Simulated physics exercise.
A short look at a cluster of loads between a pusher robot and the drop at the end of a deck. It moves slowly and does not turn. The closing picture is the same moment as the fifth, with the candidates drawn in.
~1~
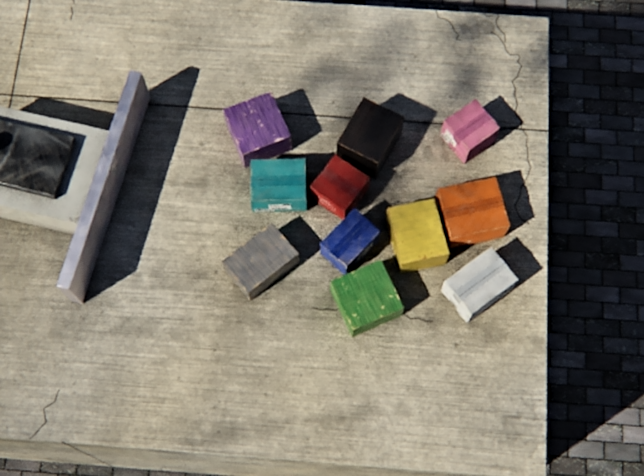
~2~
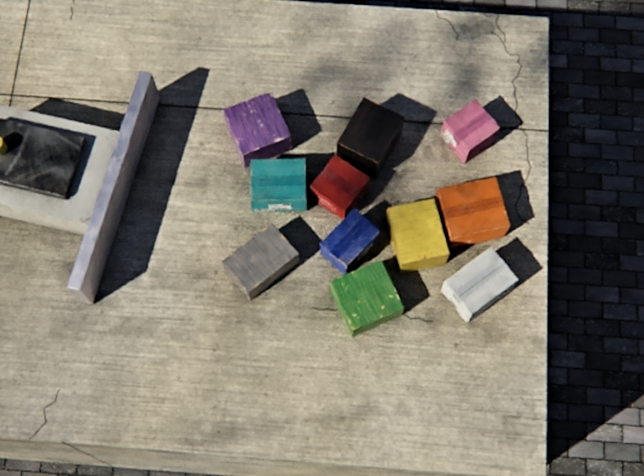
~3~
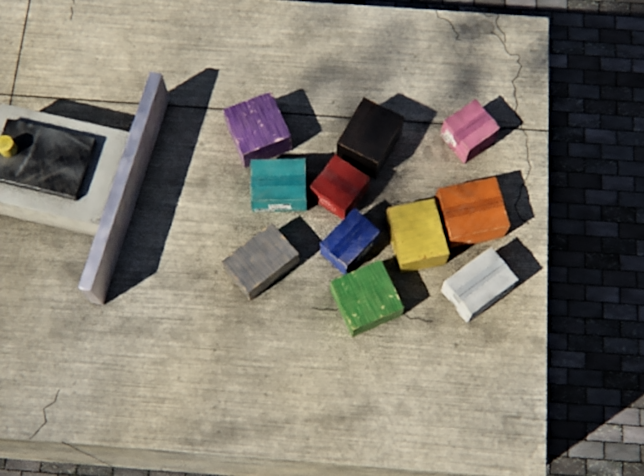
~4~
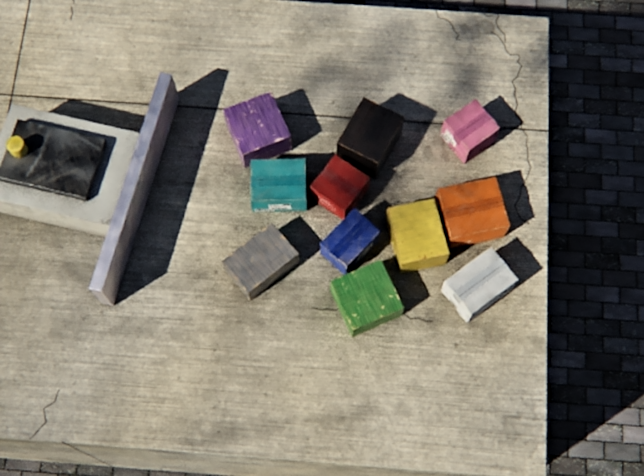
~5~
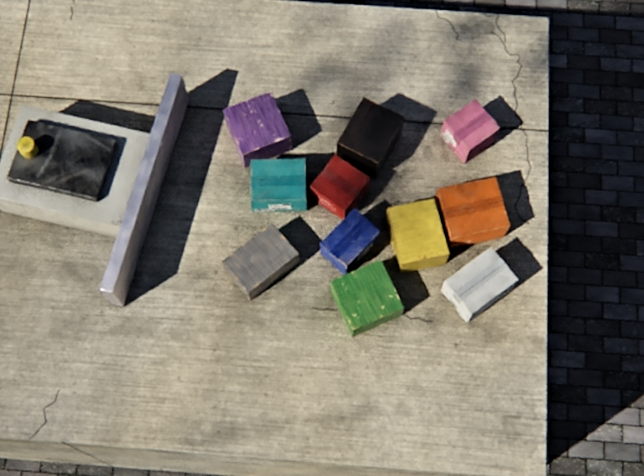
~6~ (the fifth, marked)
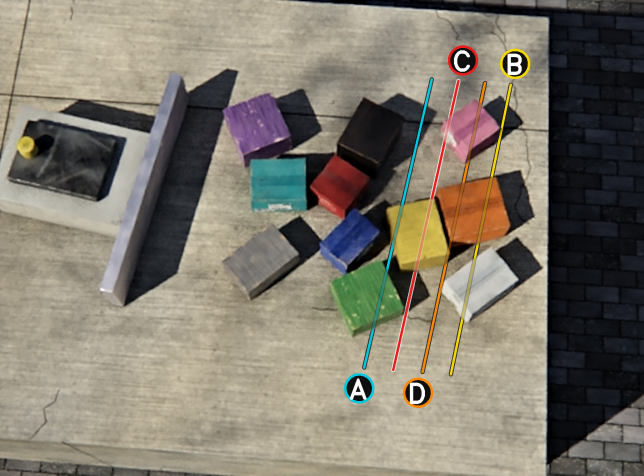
A pusher robot with a wide, flat blade slid slowly and steadily to the right across a pale deck, its yellow knob coming into view, while the cluster of colourful blocks ahead stayed still.
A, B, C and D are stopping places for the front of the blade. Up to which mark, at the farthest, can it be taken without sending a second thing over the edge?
As far as mark A.
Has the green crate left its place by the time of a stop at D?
By then, yes.
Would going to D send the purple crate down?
By then, no.
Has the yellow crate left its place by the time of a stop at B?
Yes.
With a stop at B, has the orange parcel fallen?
Yes.
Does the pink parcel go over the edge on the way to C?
Yes.
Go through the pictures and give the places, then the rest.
The first frame shows grey crate (262, 262); red box (340, 188); purple crate (258, 130).
The second frame shows robot (38, 160); white box (479, 285).
The third frame shows robot (49, 161); pink parcel (470, 132).
The fourth frame shows robot (59, 161); orange parcel (471, 213).
The fifth frame shows robot (69, 162); black crate (370, 138); yellow crate (417, 237); grey crate (262, 262).
On the copy, A at (400, 217); B at (482, 222); C at (427, 219); D at (455, 221).
On A. First, robot (161, 168); purple crate (292, 142); white box (479, 285).
Then, robot (253, 175); orange parcel (506, 216); white box (486, 292).
Finally, robot (321, 179); white box (545, 313); pink parcel (545, 146); none fallen.
By contrast, B drops six; C drops three; D drops four.
